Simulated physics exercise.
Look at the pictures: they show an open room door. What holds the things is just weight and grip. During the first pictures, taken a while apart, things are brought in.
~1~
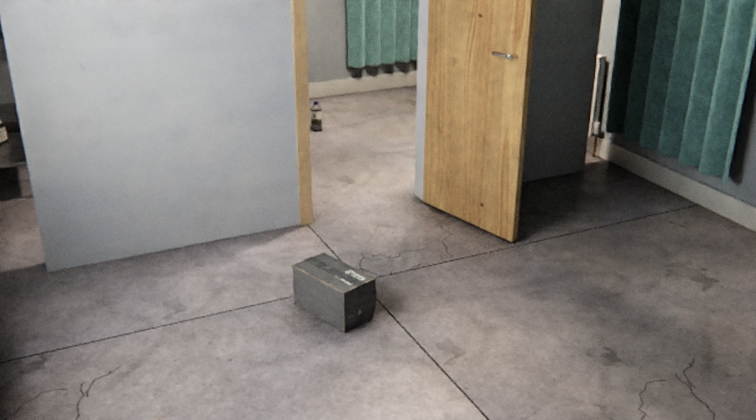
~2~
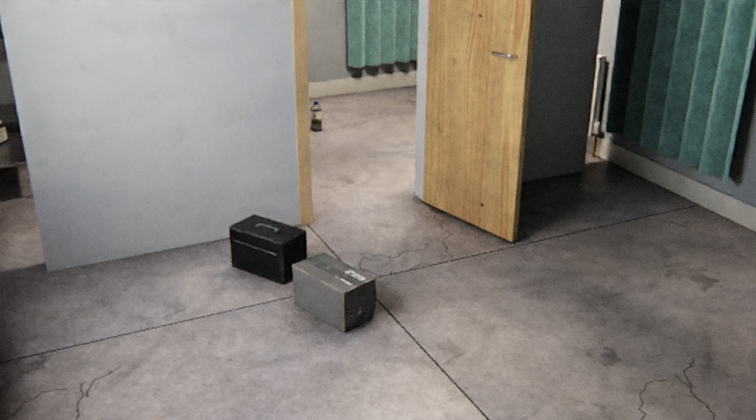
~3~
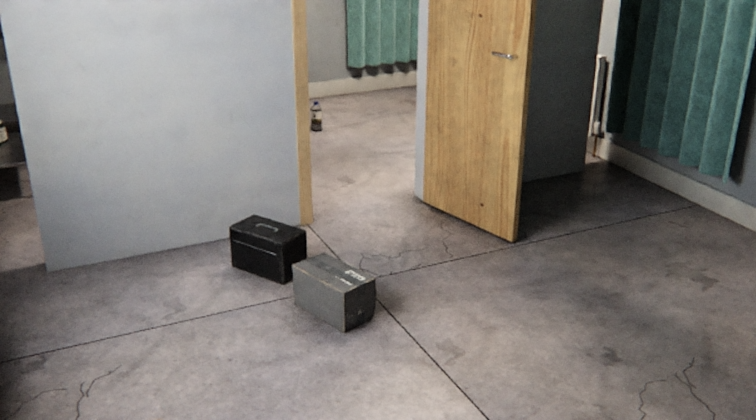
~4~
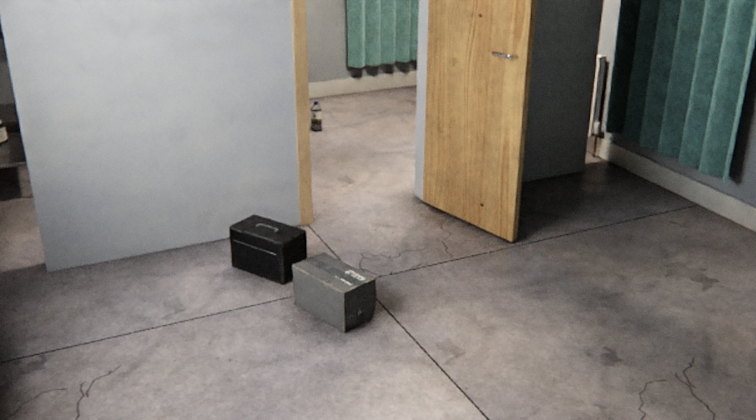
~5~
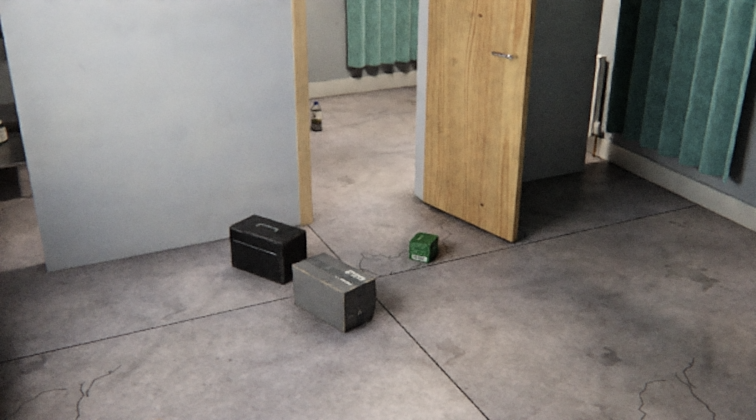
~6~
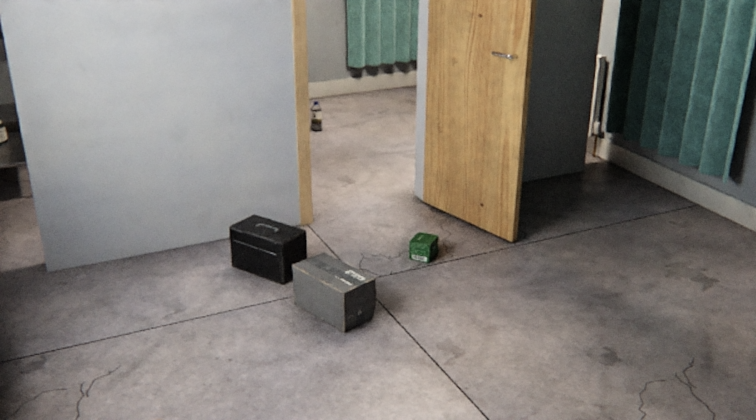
A wooden door stands wide open in a room with a cracked grey concrete floor and green curtains, seen from a raised, fixed viewpoint. A grey parcel sits on the floor near the centre, before the doorway and a pale wall panel at left. A black toolbox appears behind it to the left, then a small green box appears to the right near the motionless door.
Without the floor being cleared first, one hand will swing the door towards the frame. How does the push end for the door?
The door closes completely.
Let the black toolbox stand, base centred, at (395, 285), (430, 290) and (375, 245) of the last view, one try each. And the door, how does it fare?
First it finishes its swing, then it finishes its swing, and last it cannot finish its swing.
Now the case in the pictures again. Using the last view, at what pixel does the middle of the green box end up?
At about (373, 252).
Then, 0.90 s later than the last frame, door at 59°; green box moved about its own width near (405, 250).
Then, 1.10 s later than the last frame, door at 42°; green box moved well along near (378, 252).
When it is over, door at 0°; moved from the start, green box; the other 2 as before. End places, in pixels of the last picture, green box near (373, 252).
